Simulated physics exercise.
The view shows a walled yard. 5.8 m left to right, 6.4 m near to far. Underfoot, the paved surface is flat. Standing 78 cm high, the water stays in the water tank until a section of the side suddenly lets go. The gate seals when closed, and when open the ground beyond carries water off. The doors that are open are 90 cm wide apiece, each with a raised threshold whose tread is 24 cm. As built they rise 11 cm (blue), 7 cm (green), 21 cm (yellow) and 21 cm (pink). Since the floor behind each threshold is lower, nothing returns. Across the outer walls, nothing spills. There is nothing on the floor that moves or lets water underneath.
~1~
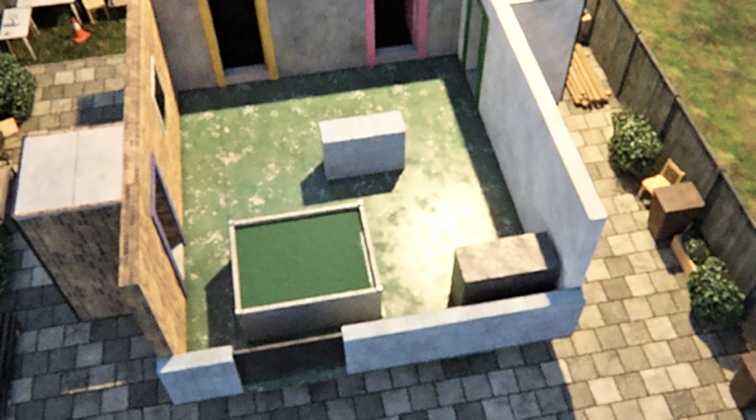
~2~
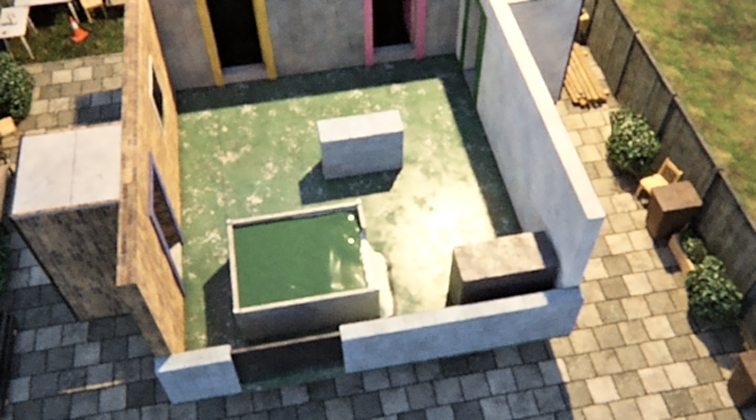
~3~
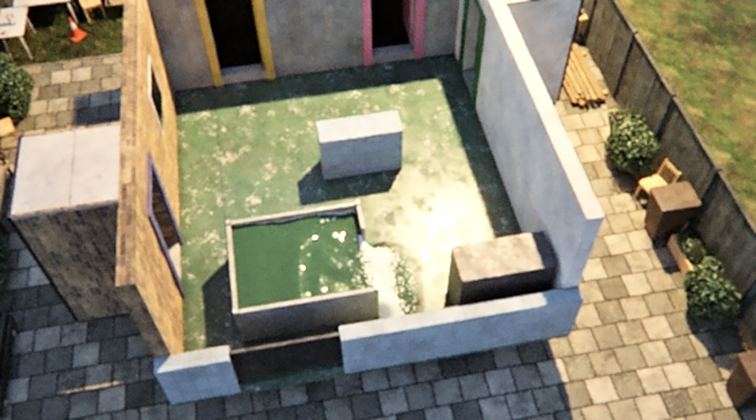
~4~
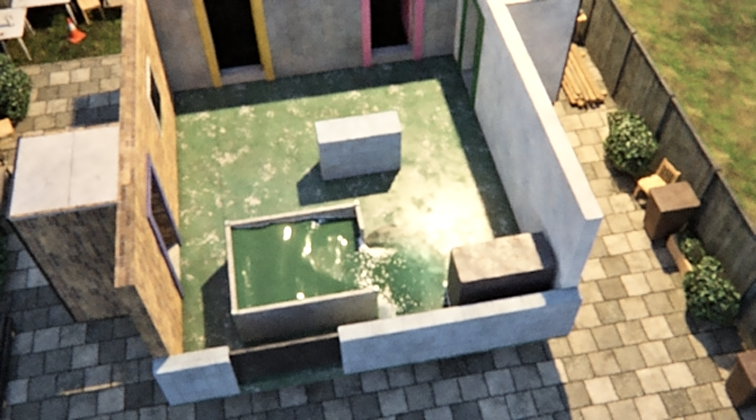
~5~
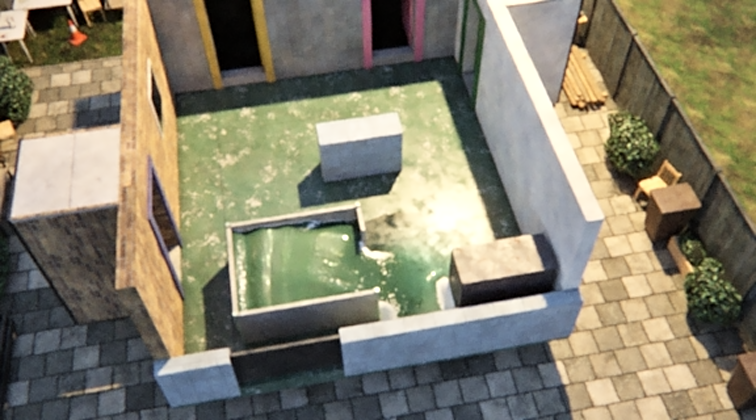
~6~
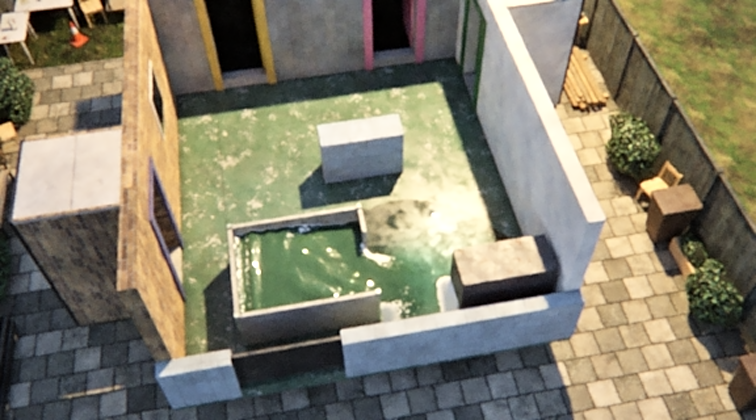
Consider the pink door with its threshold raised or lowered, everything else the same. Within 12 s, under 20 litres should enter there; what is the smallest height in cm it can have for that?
Around 18 cm.
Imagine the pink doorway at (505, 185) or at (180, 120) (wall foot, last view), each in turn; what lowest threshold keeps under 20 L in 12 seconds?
Minimums: About 19 cm and 13.0 cm.
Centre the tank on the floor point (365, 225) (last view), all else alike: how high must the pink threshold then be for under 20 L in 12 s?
With that change, some 16 centimetres.
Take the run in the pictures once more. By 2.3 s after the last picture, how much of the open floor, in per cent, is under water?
Some 45 in a hundred.
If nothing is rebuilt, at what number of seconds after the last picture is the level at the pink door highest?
Around 2.8 s, give or take.
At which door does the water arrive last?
Yellow.
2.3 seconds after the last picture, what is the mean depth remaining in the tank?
Average depth: Approx. 27 cm.
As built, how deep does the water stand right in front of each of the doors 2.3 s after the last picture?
Depths in cm: Blue 0, green 6, yellow 0, pink 13.
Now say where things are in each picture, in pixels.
In the first frame, the water tank at (303, 258) is whole and still, 78 cm deep; the pink door at (397, 23) is dry.
In the second frame, water pours out at (369, 275) and has run 0.4 m, to (387, 265); about 10 cm deep outside, 78 cm at the back.
In the third frame, the gap is at (369, 278), the front 0.8 m out at (417, 273); the back of the water tank holds 78 cm.
In the fourth frame, water pours out at (368, 280) and has run 1.4 m, to a hidden place; about 10 cm deep outside, 77 cm at the back.
In the fifth frame, water pours out at (369, 281) and has run 2.0 m, to a hidden place; about 8 cm deep outside, 71 cm at the back.
In the sixth frame, the front is at a hidden place, 2.7 m from the gap at (370, 283); 4.7 m2 of floor is wet, 65 cm left at the back; the pink door at (394, 26), 5.5 m from the gap, is still 3.7 m from the nearest water.
Then, 0.7 s after the last picture water covers 20 % of the floor, deepest (55 cm) near (446, 307); it has not reached the pink door.
Then, 2.3 s after the last picture water covers 45 % of the floor, deepest (44 cm) near (543, 321); 13 cm at the pink door, 0 litres in over its 21 cm threshold.
Then, 11.3 s after the last picture water covers 100 % of the floor, deepest (12 cm) near (285, 216); 7 cm at the pink door, 3 litres in over its 21 cm threshold.
At the pink door as built, the water peaked near 22 cm, 2.7 s after the last picture.
Run again over the same 12 s with other heights there, 50 litres in over 15 cm, 4 litres over 20.5 cm. The limit of 20 litres is kept from about 18 cm up.
